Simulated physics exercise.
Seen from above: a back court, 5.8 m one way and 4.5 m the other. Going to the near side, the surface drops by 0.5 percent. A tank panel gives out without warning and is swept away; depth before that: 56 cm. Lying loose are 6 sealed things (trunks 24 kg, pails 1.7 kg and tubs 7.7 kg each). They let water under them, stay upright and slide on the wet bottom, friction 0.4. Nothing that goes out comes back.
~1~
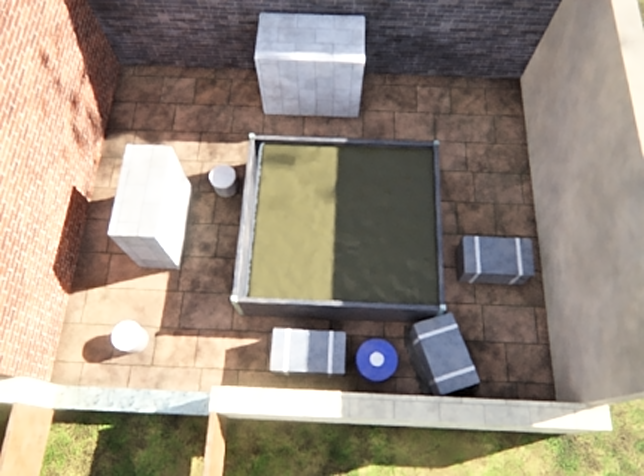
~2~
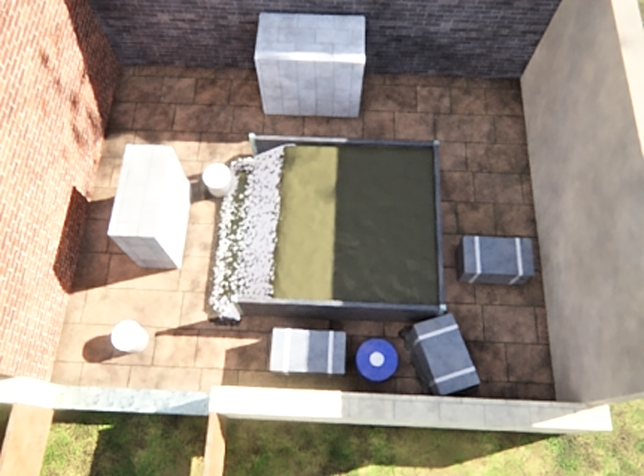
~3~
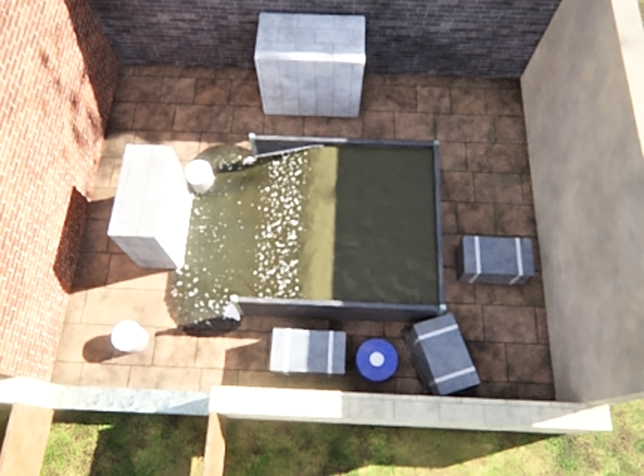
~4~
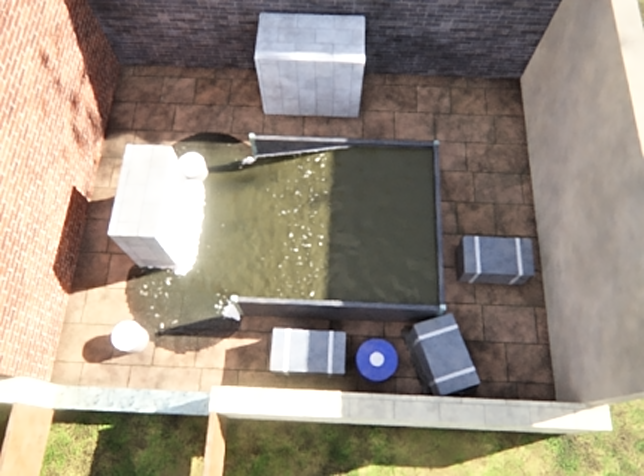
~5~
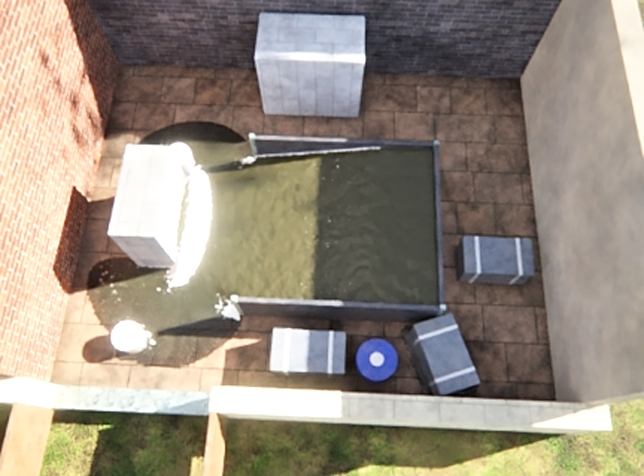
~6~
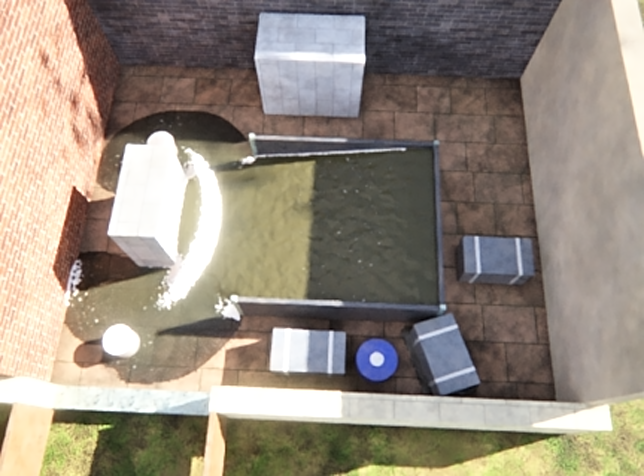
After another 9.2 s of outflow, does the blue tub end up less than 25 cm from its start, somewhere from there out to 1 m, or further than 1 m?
It remains nearby.
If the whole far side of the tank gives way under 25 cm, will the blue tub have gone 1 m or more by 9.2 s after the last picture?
Then the blue tub ends far away.
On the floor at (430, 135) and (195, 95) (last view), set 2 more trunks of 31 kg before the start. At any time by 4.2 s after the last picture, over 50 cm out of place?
So that's behind the line and then across the line.
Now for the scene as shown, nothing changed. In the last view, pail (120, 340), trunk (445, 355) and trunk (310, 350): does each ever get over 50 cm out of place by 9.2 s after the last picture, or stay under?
Taking them in order: Exceeded, fell shy and fell shy.
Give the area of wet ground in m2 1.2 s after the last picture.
Roughly 14 m2.
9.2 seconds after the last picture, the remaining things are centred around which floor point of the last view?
Mean position approx. (340, 331).
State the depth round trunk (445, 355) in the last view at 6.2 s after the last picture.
About 1 cm.
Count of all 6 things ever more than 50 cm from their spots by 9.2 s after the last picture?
2.
Then, 1.2 s after the last picture the blue tub is near (377, 359), 0.0 m from its start, aground; 1 of 6 are out; 1 afloat.
Then, 3.8 s after the last picture the blue tub is near (377, 359), 0.0 m from its start, aground; 1 of 6 are out; 1 afloat.
Then, 6.2 s after the last picture the blue tub is near (377, 359), 0.0 m from its start, aground; 1 of 6 are out; 1 afloat.
Then, 9.2 s after the last picture the blue tub is near (377, 359), 0.0 m from its start, aground; 1 of 6 are out; 1 afloat.
